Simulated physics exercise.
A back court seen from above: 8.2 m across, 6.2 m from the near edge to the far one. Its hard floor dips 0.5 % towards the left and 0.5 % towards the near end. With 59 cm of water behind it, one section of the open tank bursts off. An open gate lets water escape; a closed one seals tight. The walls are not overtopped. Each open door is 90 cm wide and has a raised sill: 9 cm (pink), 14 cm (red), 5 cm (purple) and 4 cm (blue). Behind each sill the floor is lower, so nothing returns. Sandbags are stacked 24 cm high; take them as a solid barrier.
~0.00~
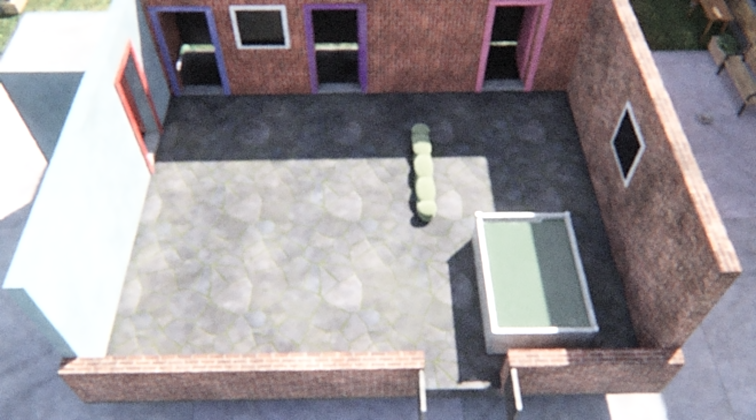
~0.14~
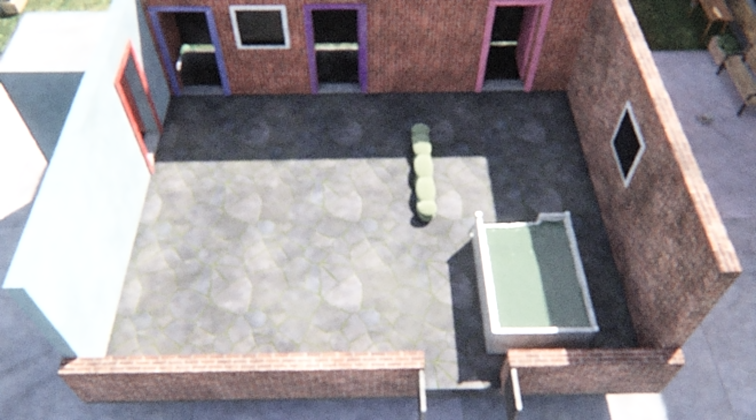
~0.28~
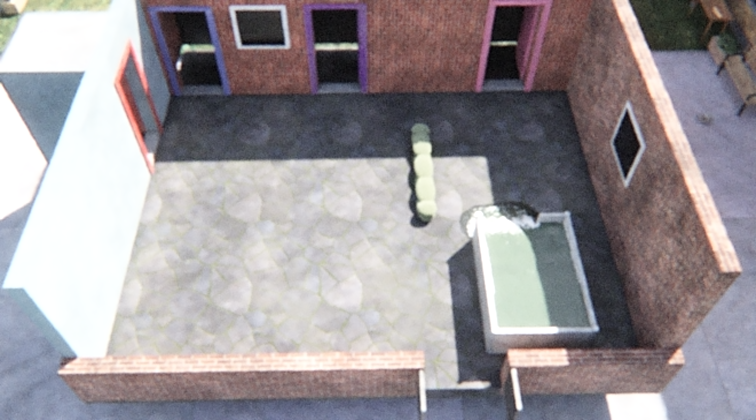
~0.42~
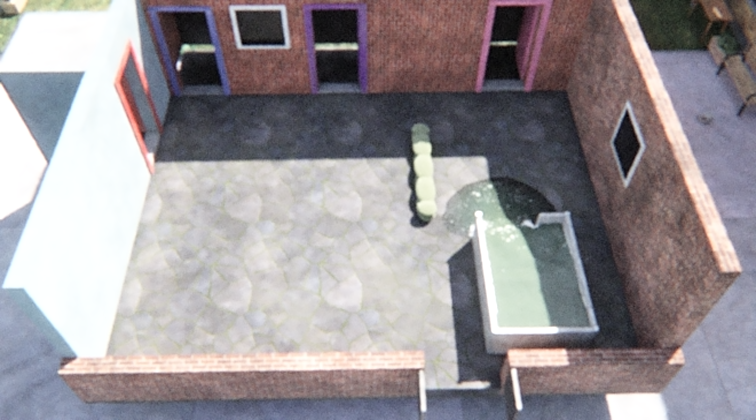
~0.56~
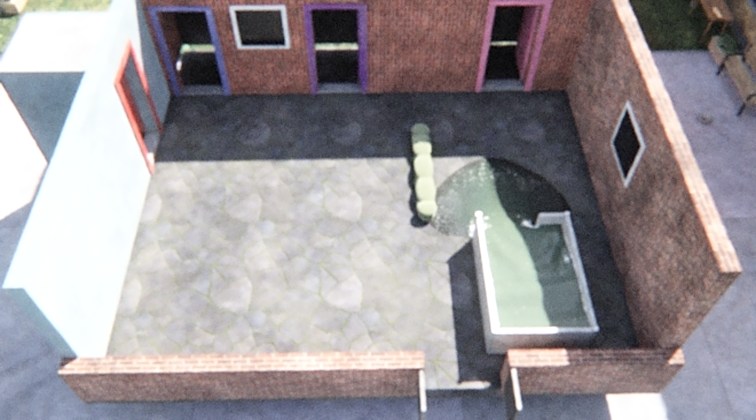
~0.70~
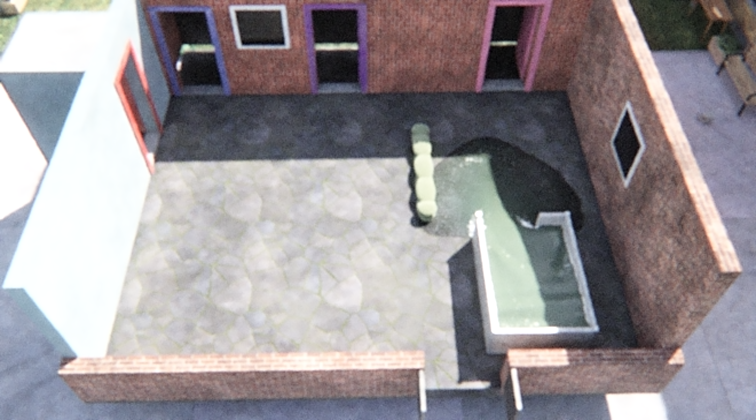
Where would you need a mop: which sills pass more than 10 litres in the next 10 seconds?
Door by door: At the pink door it passes the limit; at the red door it keeps below the limit; at the purple door it keeps below the limit; at the blue door it does not reach the limit.
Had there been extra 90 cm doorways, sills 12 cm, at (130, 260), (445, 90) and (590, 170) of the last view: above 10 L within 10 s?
In that order: Below, over, under.
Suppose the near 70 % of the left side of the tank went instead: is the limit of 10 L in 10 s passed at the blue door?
Against that limit: Blue over.
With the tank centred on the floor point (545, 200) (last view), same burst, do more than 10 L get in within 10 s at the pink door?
Against that limit: Pink above.
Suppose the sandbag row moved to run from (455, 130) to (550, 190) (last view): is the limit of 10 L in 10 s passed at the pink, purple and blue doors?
Against that limit: Pink under, purple over, blue above.
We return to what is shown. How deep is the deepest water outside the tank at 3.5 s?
About 22 cm.
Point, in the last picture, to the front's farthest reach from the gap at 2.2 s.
Near (346, 95).
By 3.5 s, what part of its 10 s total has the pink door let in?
About 70 per cent.
After 1.4 s water covers 20 % of the floor and is deepest (32 cm) near (499, 235); pink door 2 cm at the sill, 0 L in, red door not reached, purple door not reached, blue door not reached.
After 2.2 s water covers 20 % of the floor and is deepest (30 cm) near (442, 94); pink door 17 cm at the sill, 16 L in, red door not reached, purple door not reached, blue door not reached.
After 3.5 s water covers 30 % of the floor and is deepest (22 cm) near (563, 92); pink door 16 cm at the sill, 64 L in, red door not reached, purple door 4 cm at the sill, 0 L in, blue door not reached.
After 6.0 s water covers 50 % of the floor and is deepest (16 cm) near (429, 145); pink door 8 cm at the sill, 88 L in, red door 6 cm at the sill, 0 L in, purple door 4 cm at the sill, 0 L in, blue door 2 cm at the sill, 0 L in.
After 10.0 s water covers 65 % of the floor and is deepest (10 cm) near (617, 370); pink door 5 cm at the sill, 88 L in, red door 6 cm at the sill, 0 L in, purple door 3 cm at the sill, 0 L in, blue door 4 cm at the sill, 3 L in.
